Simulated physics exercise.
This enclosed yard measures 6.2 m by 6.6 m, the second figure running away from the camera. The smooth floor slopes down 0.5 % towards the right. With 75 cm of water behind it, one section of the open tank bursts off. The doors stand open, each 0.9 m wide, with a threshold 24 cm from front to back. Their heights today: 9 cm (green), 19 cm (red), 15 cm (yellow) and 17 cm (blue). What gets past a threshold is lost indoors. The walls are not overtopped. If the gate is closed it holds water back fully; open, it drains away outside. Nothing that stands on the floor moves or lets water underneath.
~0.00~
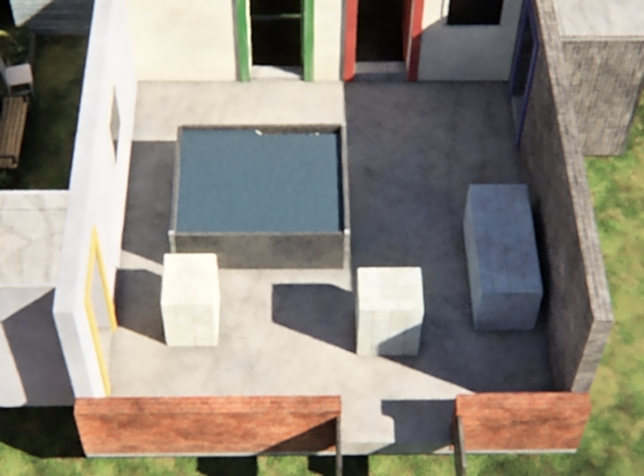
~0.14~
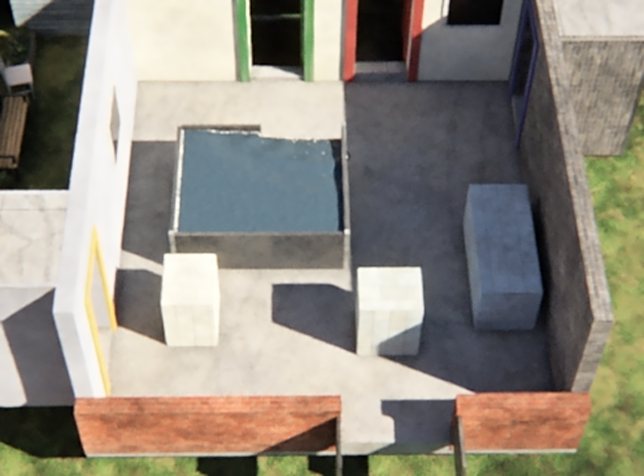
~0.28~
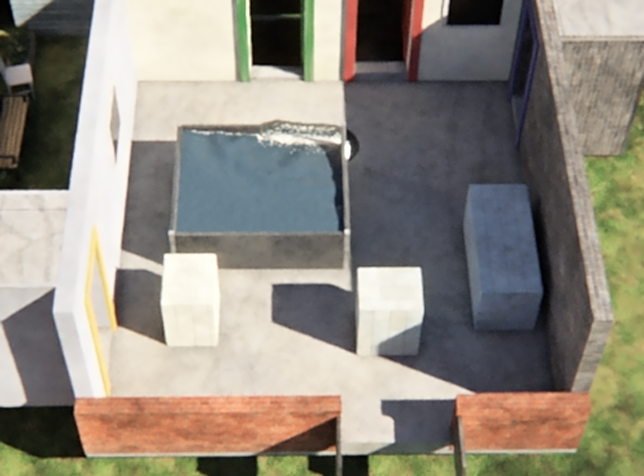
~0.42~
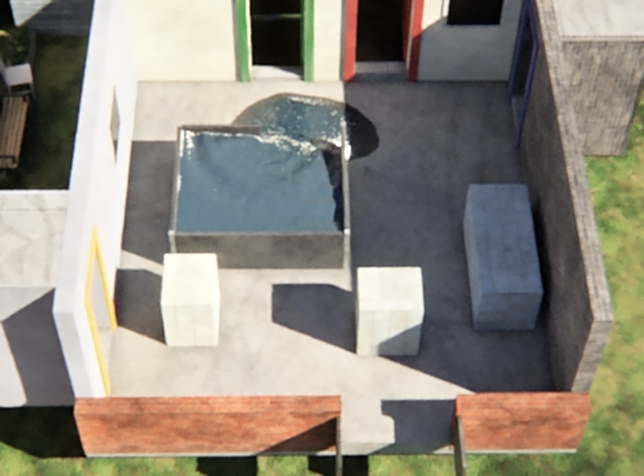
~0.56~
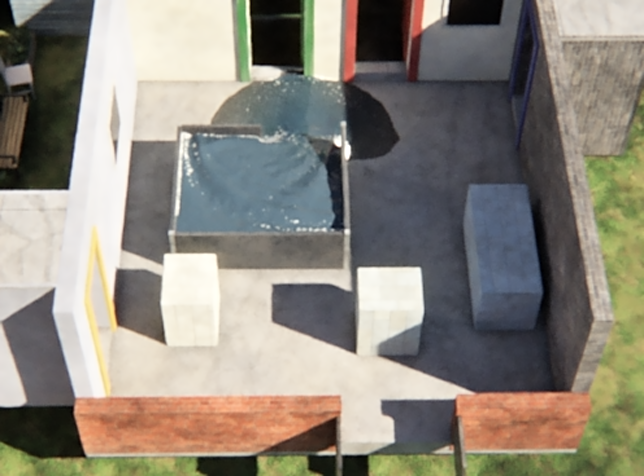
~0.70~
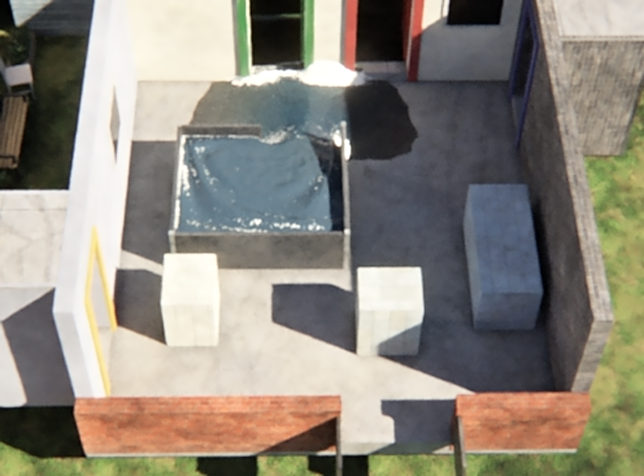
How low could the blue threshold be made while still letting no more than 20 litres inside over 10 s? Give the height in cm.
Close to 27 cm is just enough.
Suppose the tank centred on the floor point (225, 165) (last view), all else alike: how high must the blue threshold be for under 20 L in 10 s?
About 16 cm.
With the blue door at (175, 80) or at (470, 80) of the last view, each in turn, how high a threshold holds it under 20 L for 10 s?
About 9.5 and 21 cm.
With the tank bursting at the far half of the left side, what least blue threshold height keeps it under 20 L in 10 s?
About 17 cm.
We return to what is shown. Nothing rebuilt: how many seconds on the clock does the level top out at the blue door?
At about 2.6 s.
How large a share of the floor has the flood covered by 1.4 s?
Near 20 per cent is wet.
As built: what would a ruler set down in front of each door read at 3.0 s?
In cm: Green 29, red 25, yellow 0, blue 28.
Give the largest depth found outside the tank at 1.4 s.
Roughly 48 cm.
After 1.4 s water covers 20 % of the floor, deepest (48 cm) near (322, 85); it has not reached the blue door.
After 3.0 s water covers 35 % of the floor, deepest (35 cm) near (505, 85); 28 cm at the blue door, 53 litres in over its 17 cm threshold.
After 10.0 s water covers 95 % of the floor, deepest (14 cm) near (502, 219); 12 cm at the blue door, 120 litres in over its 17 cm threshold.
At the blue door as built, the water arrived by 1.8 s and peaked near 29 cm at 2.6 s.
With a threshold of 24.5 cm, 32 litres would have come in within the 10 s; with 33 cm, 4 litres. So under 20 litres takes about 27 cm.
